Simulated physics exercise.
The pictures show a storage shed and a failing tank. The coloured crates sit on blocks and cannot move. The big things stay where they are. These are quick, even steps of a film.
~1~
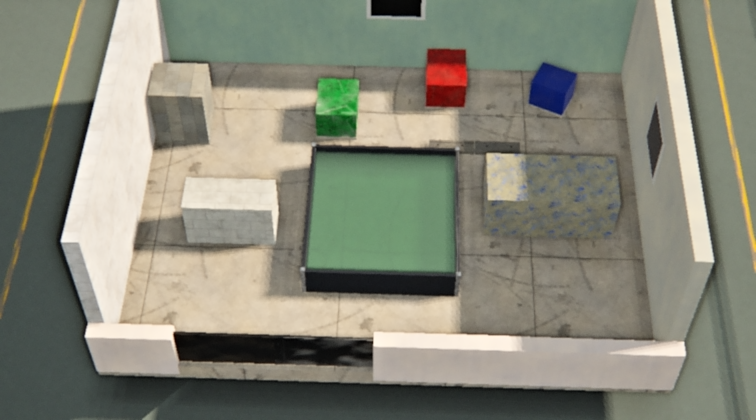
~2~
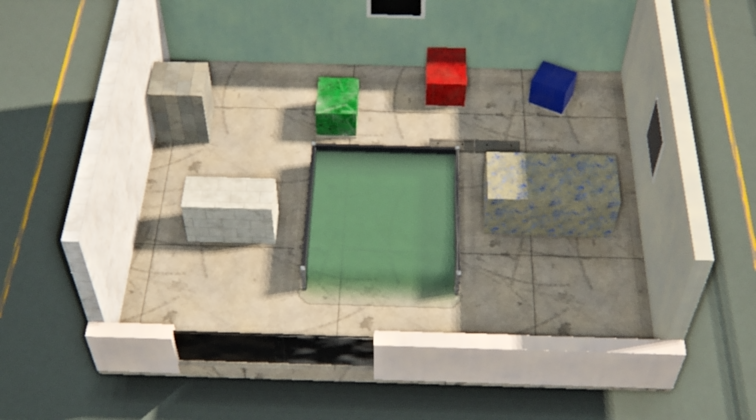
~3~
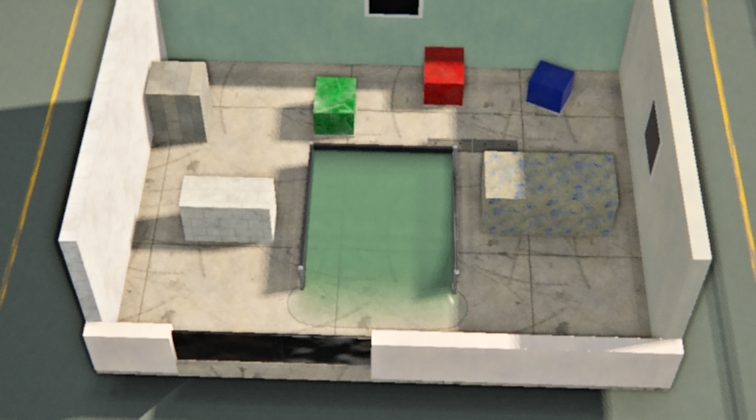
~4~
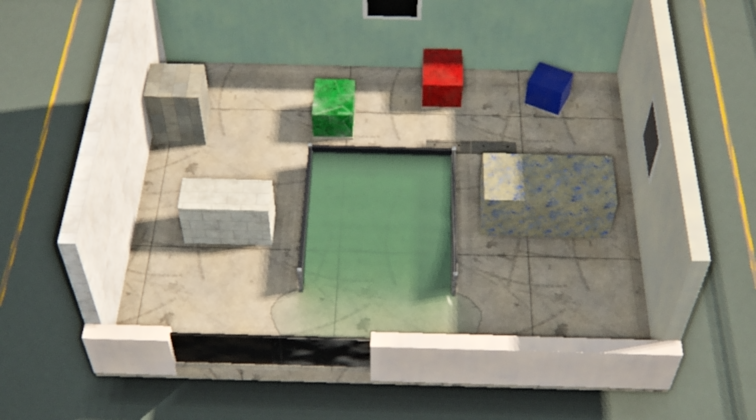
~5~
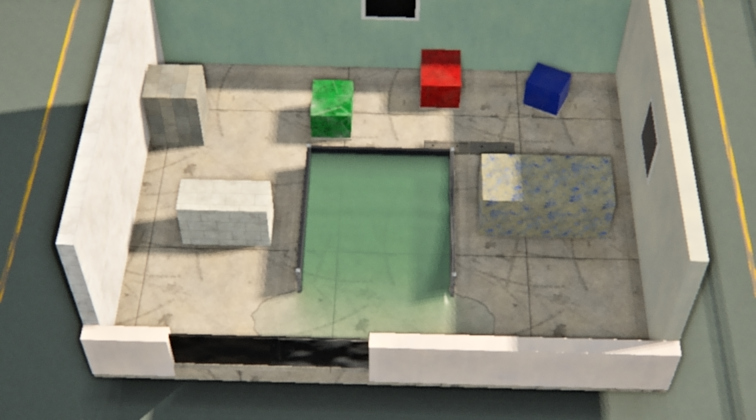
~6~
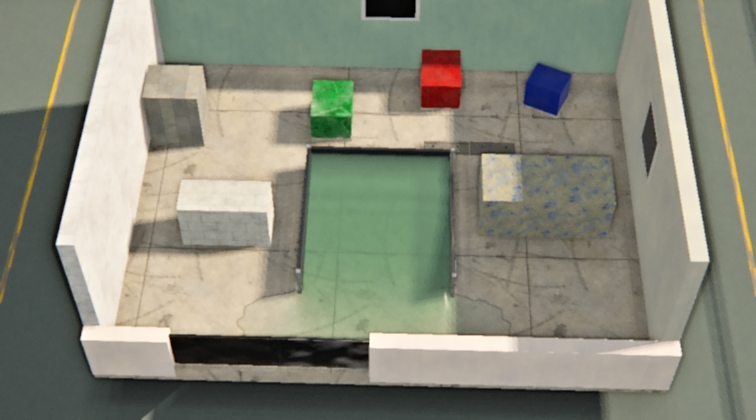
Green-tinted water pours from the front of a low, dark-rimmed tank as its near wall disappears, spreading across the floor toward the front wall, while the green, red and blue cubes and pale blocks around it stay in place.
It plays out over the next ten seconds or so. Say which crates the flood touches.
One by one: The green crate is wetted; the blue crate is wetted; the red crate is wetted.
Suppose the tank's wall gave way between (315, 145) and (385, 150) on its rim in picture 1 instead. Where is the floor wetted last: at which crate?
That is the one in blue.
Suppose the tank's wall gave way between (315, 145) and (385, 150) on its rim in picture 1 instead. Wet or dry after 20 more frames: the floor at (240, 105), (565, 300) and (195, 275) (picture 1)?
In turn: Awash, clear, free of water.
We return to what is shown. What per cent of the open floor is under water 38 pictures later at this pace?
Some 65 per cent.
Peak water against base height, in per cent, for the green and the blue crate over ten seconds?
Roughly 140 per cent, then 200 per cent.
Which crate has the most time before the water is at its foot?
The red crate.
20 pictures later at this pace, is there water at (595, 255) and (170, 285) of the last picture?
As listed: Flooded, covered.
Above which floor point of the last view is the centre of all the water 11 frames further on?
Close to (375, 284).
A moment on, water covers 15 % of the floor; the green crate not reached, the blue crate not reached, the red crate not reached.
Next, water covers 25 % of the floor; the green crate not reached, the blue crate not reached, the red crate not reached.
Then, water covers 40 % of the floor; the green crate not reached, the blue crate not reached, the red crate not reached.
Later, water covers 65 % of the floor; the green crate water round its plinth, the blue crate water round its plinth, the red crate not reached.
In the end, water covers 95 % of the floor; the green crate was topped, the blue crate was topped, the red crate was topped.
